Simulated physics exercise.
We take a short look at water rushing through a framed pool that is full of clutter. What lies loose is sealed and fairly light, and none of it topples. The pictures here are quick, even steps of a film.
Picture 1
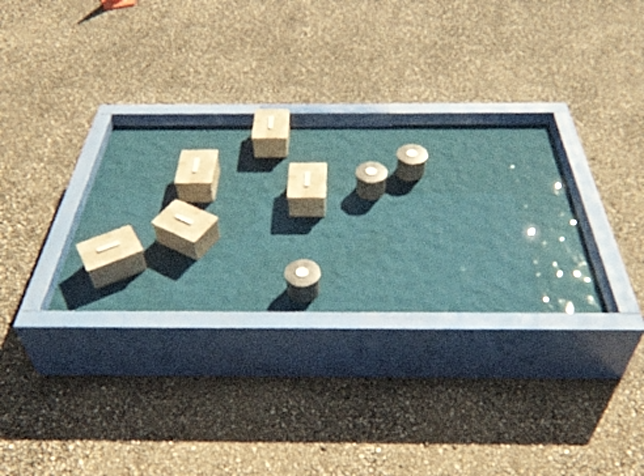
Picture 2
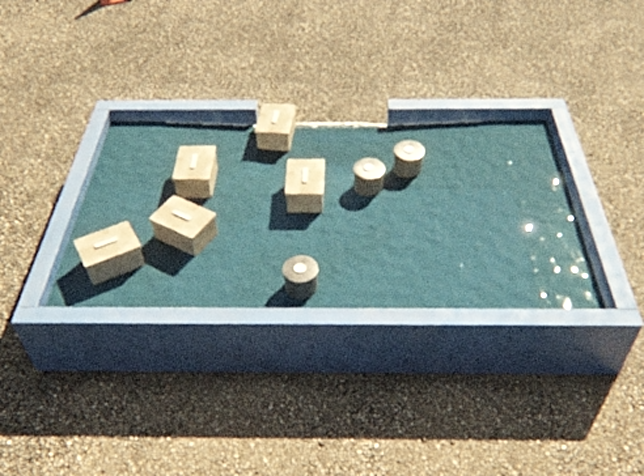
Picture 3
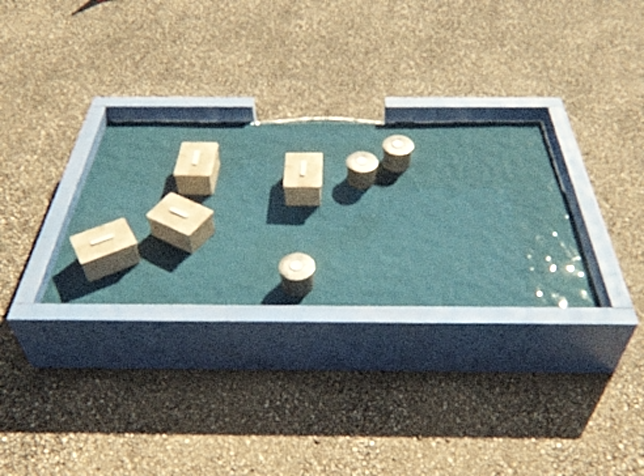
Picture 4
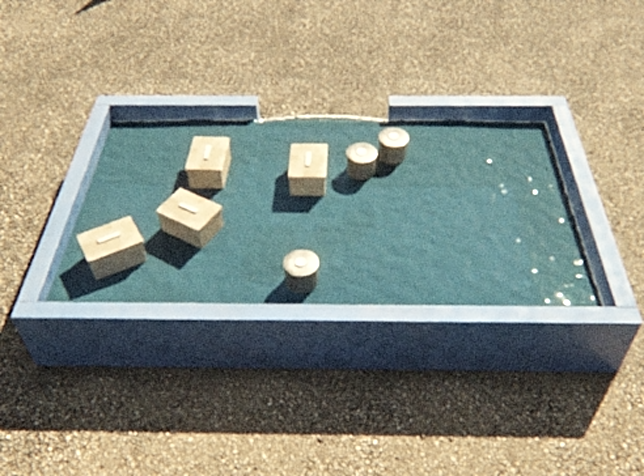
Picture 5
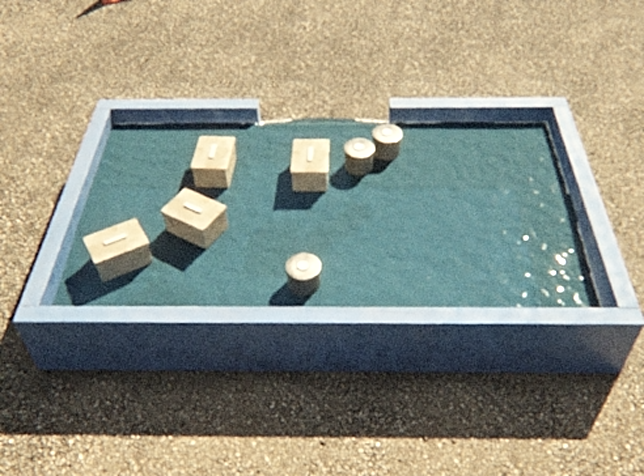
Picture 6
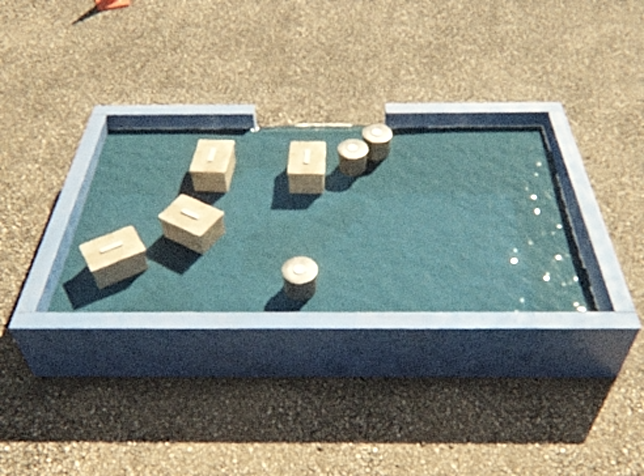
A shallow rectangular pool with a pale blue frame sits on sandy, gritty ground, seen from above at an angle by a slightly shaking camera. Tan boxes float at left and centre on blue-green water, with round tubs nearby. A gap opens in the far wall, the box beside it slips out of sight, and the two right-hand tubs drift left toward the opening while other boxes shift slightly.
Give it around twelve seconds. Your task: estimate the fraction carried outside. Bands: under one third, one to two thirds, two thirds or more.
One to two thirds.
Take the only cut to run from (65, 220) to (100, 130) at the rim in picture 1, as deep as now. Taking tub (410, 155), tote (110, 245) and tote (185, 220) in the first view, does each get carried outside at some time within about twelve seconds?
The first never exits, the second exits, the third exits.
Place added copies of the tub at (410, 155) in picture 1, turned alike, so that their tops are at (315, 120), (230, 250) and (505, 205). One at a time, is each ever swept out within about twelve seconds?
Per object, in the order given: Exits at some point / never exits / never exits.
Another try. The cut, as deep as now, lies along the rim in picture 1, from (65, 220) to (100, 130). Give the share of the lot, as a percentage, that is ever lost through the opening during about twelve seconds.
Share reached: 60 %.
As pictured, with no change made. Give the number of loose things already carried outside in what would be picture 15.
By then the total stands at 4.
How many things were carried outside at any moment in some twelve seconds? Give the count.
That adds up to 5.
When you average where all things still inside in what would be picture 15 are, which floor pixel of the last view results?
Roughly (231, 255).
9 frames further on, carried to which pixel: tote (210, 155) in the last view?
Estimated position: Approx. (262, 134).
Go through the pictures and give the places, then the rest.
A tub at (412, 154), afloat; a tub at (371, 172) floats; 0 of 8 have shifted, in the first frame.
A tub at (409, 150), afloat; a tub at (369, 168), afloat; 1 of 8 have shifted, in the second frame.
A tub at (398, 145) floats, close to its start; a tub at (362, 162) floats, close to its start; 4 of 8 have shifted, in the third frame.
A tub at (394, 137) floats, close to its start; a tub at (362, 153), afloat, close to its start; 6 of 8 have shifted, in the fourth frame.
A tub at (387, 133), afloat, close to its start; a tub at (359, 148), afloat, close to its start; 7 of 8 have shifted, in the fifth frame.
A tub at (377, 133), afloat, a stride from its start; a tub at (353, 149) floats, a stride from its start; 8 of 8 have shifted, in the sixth frame.
A moment on, 1 of 8 are out; 7 afloat.
Next, 4 of 8 are out; 4 afloat.
Later, 5 of 8 are out; 3 afloat.
In the end, 5 of 8 are out; 3 afloat.
